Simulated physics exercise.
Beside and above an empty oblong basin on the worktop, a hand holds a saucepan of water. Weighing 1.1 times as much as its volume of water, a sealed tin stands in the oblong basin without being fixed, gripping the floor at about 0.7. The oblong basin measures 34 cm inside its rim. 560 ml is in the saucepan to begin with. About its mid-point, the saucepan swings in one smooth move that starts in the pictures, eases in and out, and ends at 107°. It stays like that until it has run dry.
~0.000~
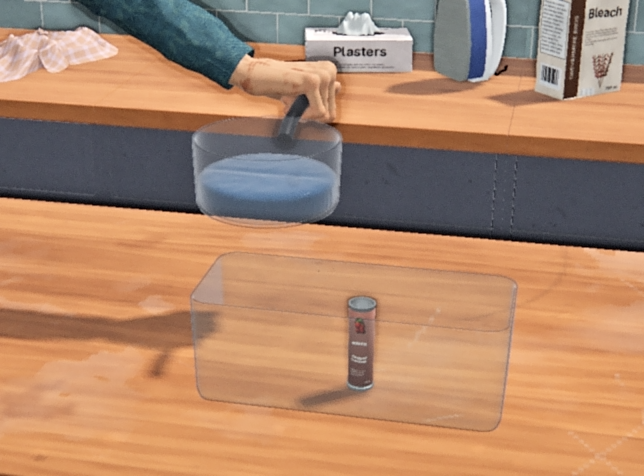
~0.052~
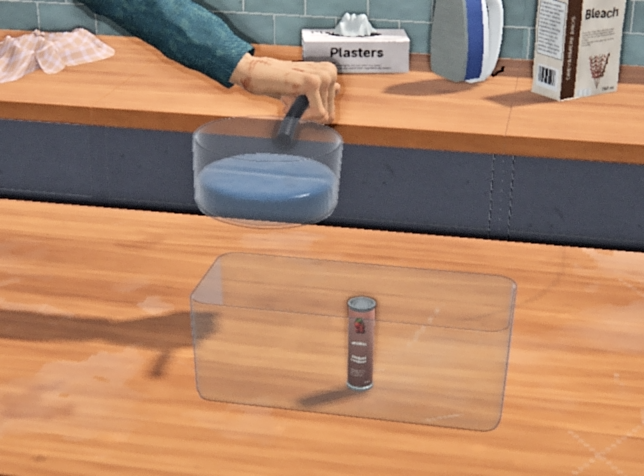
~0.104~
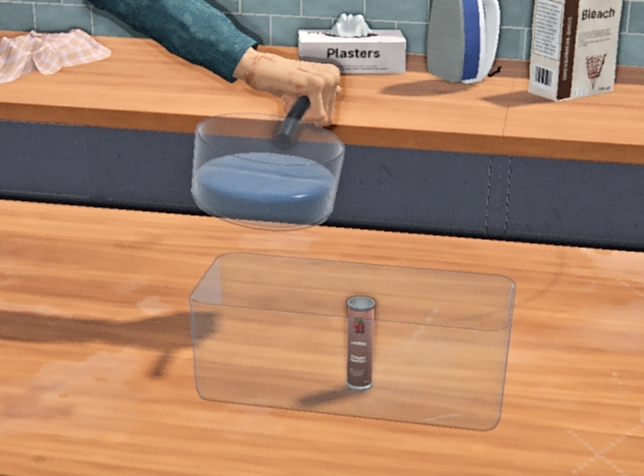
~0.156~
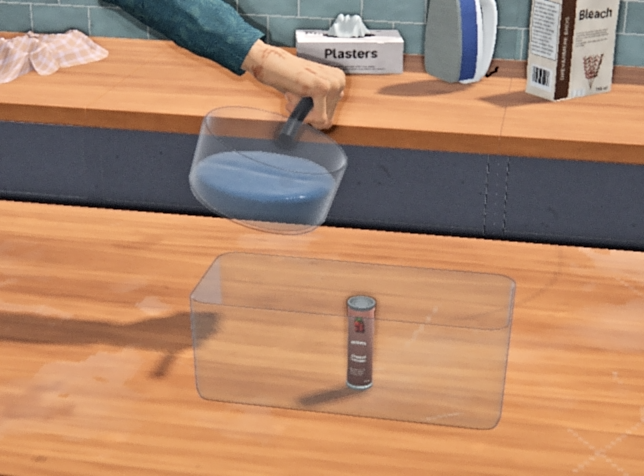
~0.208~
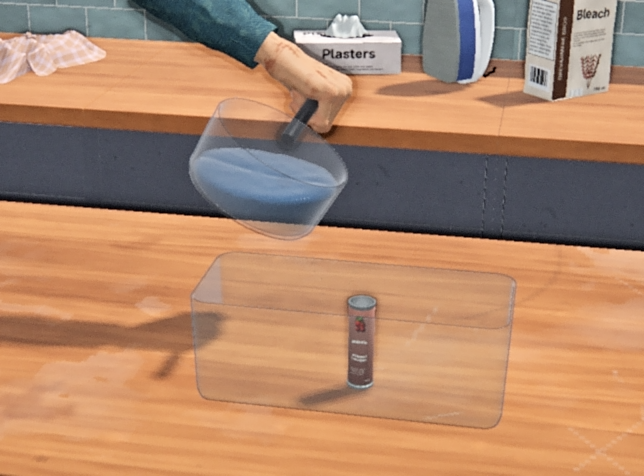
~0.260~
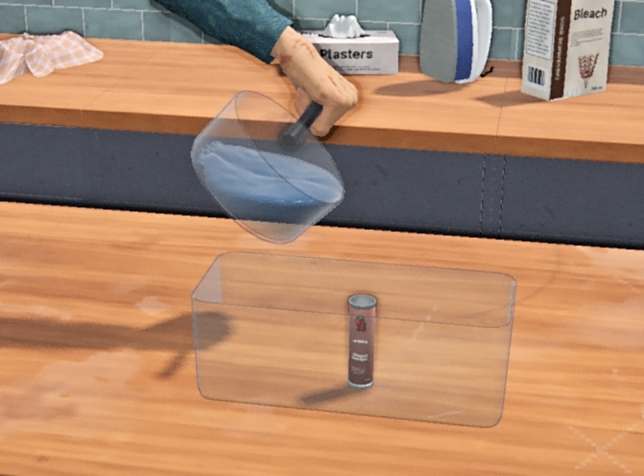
A clear saucepan of blue water, its dark handle gripped by a hand in a teal sleeve, tilts steadily down to the right above a transparent oblong basin with a small tin standing in it on a wooden worktop.
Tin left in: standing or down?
It goes down.
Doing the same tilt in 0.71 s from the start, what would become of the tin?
In that case the tin stays vertical.
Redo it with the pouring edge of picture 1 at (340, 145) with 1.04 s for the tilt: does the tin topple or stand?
It does not tip.
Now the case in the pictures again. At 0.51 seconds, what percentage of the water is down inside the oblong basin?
44 %, give or take.
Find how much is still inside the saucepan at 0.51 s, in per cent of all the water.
Close to 22 in a hundred.
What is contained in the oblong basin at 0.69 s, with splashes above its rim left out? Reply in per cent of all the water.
Near 88 per cent of the total.
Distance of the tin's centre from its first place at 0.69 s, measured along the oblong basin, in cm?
2 cm, roughly.
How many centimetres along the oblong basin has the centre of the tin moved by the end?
Shift of tin centre: Approx. 7.5 cm.
After 0.51 s the tilt is 102° and 22 per cent is still to pour; the tin stands where it began.
After 0.69 s the tilt is 107° and 6 per cent is still to pour; the tin leans 6°.
After 0.88 s the tilt is 107° and 0 per cent is still to pour; the tin leans 34°.
After 1.09 s the tilt is 107° and 0 per cent is still to pour; the tin lies on its side.
In the end the tin lies on its side.
